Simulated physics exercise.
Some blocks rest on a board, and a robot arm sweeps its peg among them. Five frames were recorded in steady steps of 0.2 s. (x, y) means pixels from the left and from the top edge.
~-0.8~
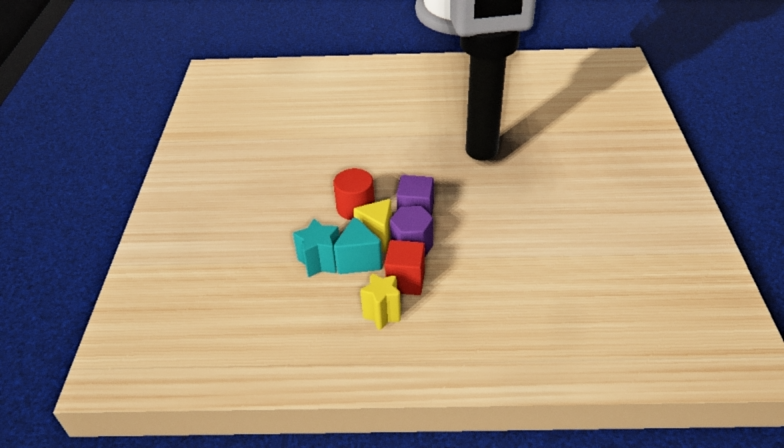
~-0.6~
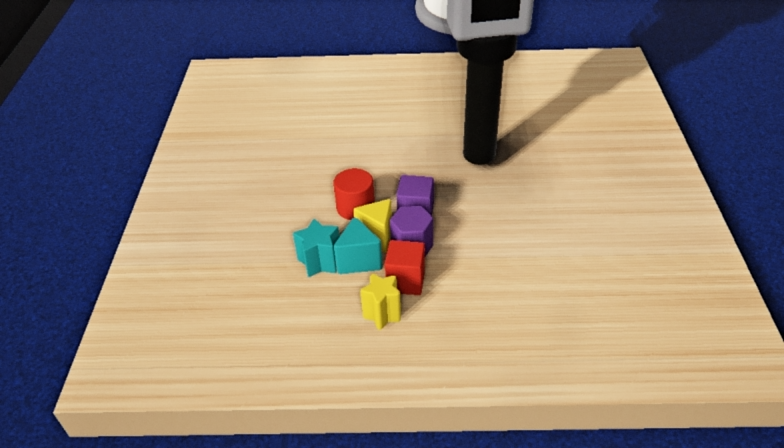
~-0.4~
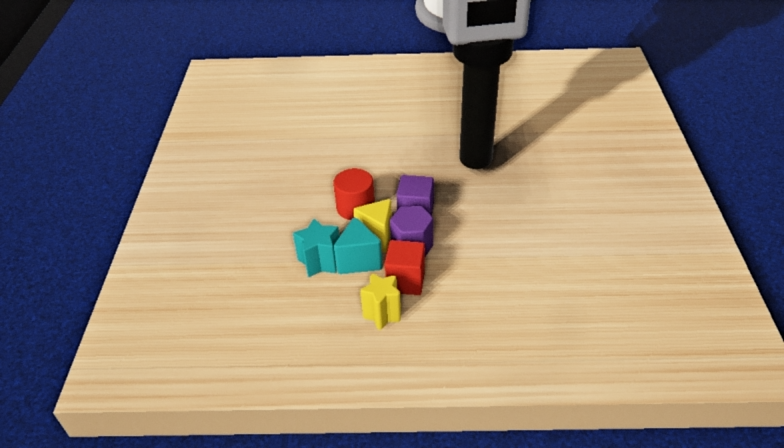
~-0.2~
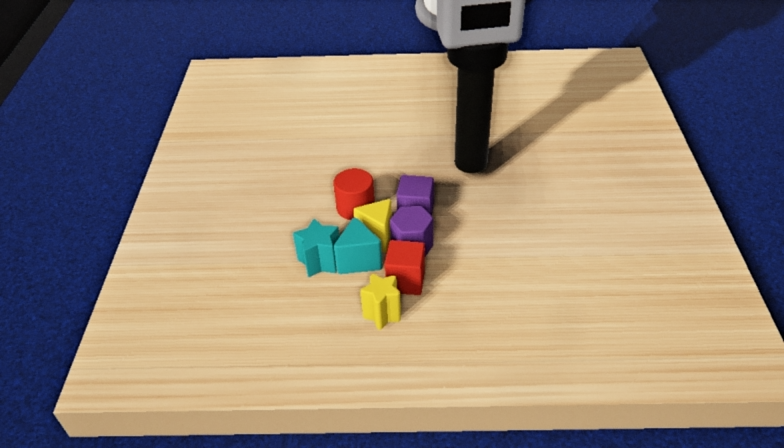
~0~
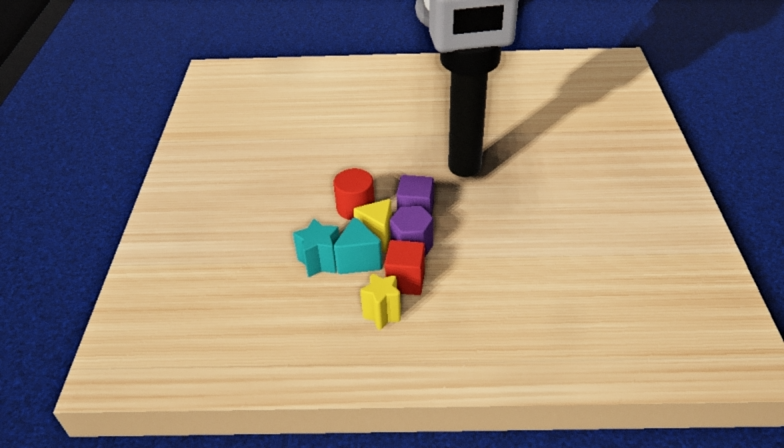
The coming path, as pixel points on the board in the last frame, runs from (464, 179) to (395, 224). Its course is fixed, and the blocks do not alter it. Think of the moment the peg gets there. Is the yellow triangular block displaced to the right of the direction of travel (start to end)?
I expect so.
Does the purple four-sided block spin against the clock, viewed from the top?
No, that is not how it ends up.
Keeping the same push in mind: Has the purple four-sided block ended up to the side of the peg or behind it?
Going by the path, no.
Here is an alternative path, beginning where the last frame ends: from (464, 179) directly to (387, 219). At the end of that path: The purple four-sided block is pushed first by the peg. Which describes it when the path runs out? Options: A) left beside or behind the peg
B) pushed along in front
My answer is option B.
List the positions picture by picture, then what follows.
The first frame shows tip of the peg (482, 152), middles of tops, turquoise triangular block (356, 234), yellow triangular block (376, 210), purple hexagonal block (412, 218), purple four-sided block (415, 186).
The second frame shows peg (479, 156), nothing pushed.
The third frame shows peg (476, 161), nothing pushed.
The fourth frame shows peg (471, 165), nothing pushed.
The fifth frame shows peg (465, 168), turquoise triangular block (356, 234), yellow triangular block (376, 210), purple hexagonal block (412, 218), purple four-sided block (415, 186).
The first path, step by step. Halfway along, peg (430, 189); yellow triangular block (371, 213); purple four-sided block (403, 192).
At the end, peg (394, 213); turquoise triangular block (351, 240), turned 40° anticlockwise; yellow triangular block (332, 217), turned 25° anticlockwise; purple hexagonal block (409, 223), turned 15° anticlockwise; purple four-sided block (361, 208), turned 65° clockwise.
